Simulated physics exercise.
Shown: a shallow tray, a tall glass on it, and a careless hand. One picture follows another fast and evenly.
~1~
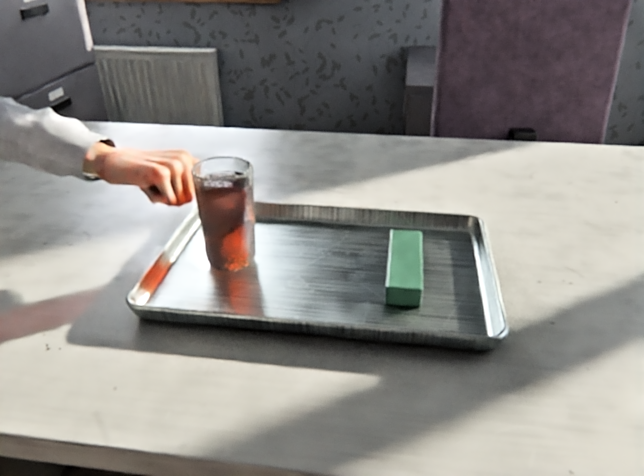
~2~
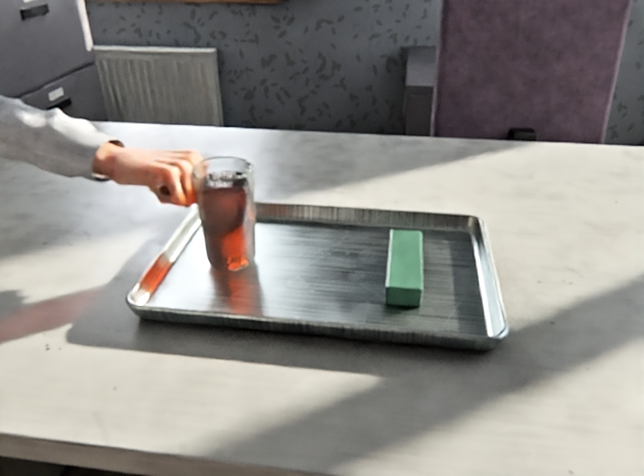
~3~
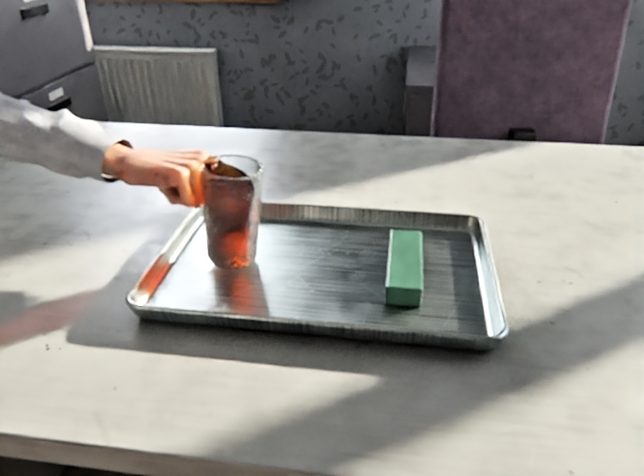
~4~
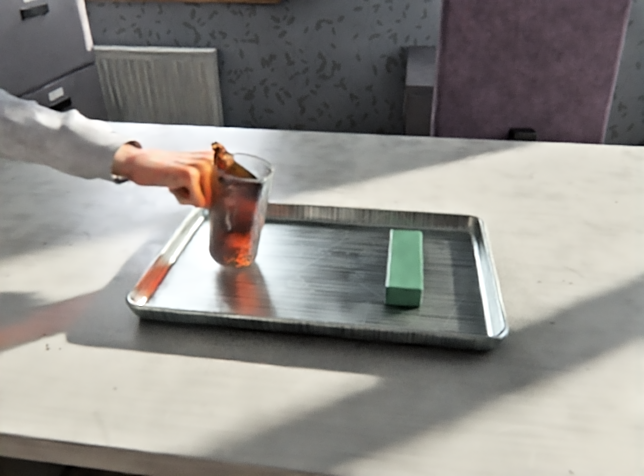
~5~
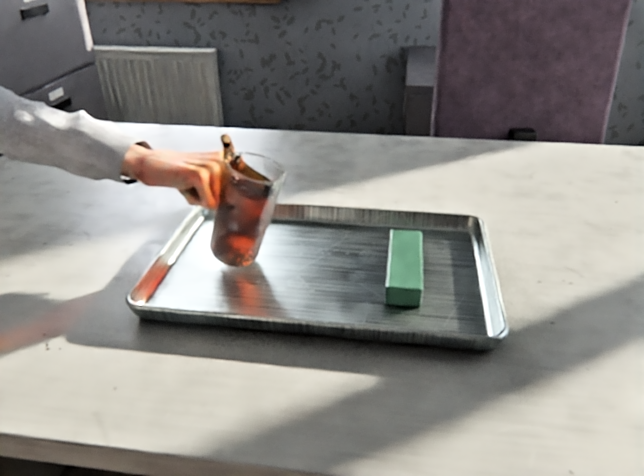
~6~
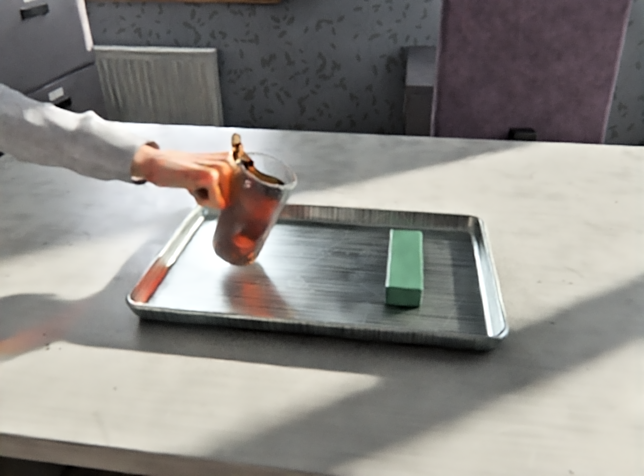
A hand tilts a tall glass of tea to the right above a shallow metal tray.
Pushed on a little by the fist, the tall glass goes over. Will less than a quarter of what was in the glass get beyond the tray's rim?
Yes, less than a quarter gets past the rim.
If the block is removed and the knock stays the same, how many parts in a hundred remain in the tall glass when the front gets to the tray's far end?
55 %.
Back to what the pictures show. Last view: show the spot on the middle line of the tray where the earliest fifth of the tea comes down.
Close to (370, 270).
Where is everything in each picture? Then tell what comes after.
In the first frame, it leans 0°; its right rim is at (250, 171); the tea meets the walls at (200, 178) and (250, 181); the tray's far rim is at (492, 268); a block is fixed to the tray further along.
In the second frame, it leans 0°; its right rim is at (250, 171); the tea meets the walls at (200, 178) and (250, 181).
In the third frame, it leans 6°; its right rim is at (261, 172); the tea meets the walls at (208, 161) and (252, 184).
In the fourth frame, it leans 12°; its right rim is at (272, 175); the tea meets the walls at (218, 167) and (267, 191); 1 per cent is over the edge.
In the fifth frame, it leans 18°; its right rim is at (283, 178); the tea meets the walls at (227, 180) and (278, 188); 2 per cent is over the edge.
In the sixth frame, it leans 24°; its right rim is at (293, 183); the tea meets the walls at (231, 191) and (287, 186); 1 per cent is over the edge.
A moment on, the tall glass lies on its side and 92 per cent is in the glass, 0 on the tray and 8 above or beyond its rim.
Next, the tall glass lies on its side and 55 per cent is in the glass, 28 on the tray and 18 above or beyond its rim.
Then the tall glass lies on its side and 31 per cent is in the glass, 49 on the tray and 20 above or beyond its rim.
Later the tall glass lies on its side and 17 per cent is in the glass, 68 on the tray and 15 above or beyond its rim.
In the end 85 per cent is held by tray and glass, 15 is off the tray.
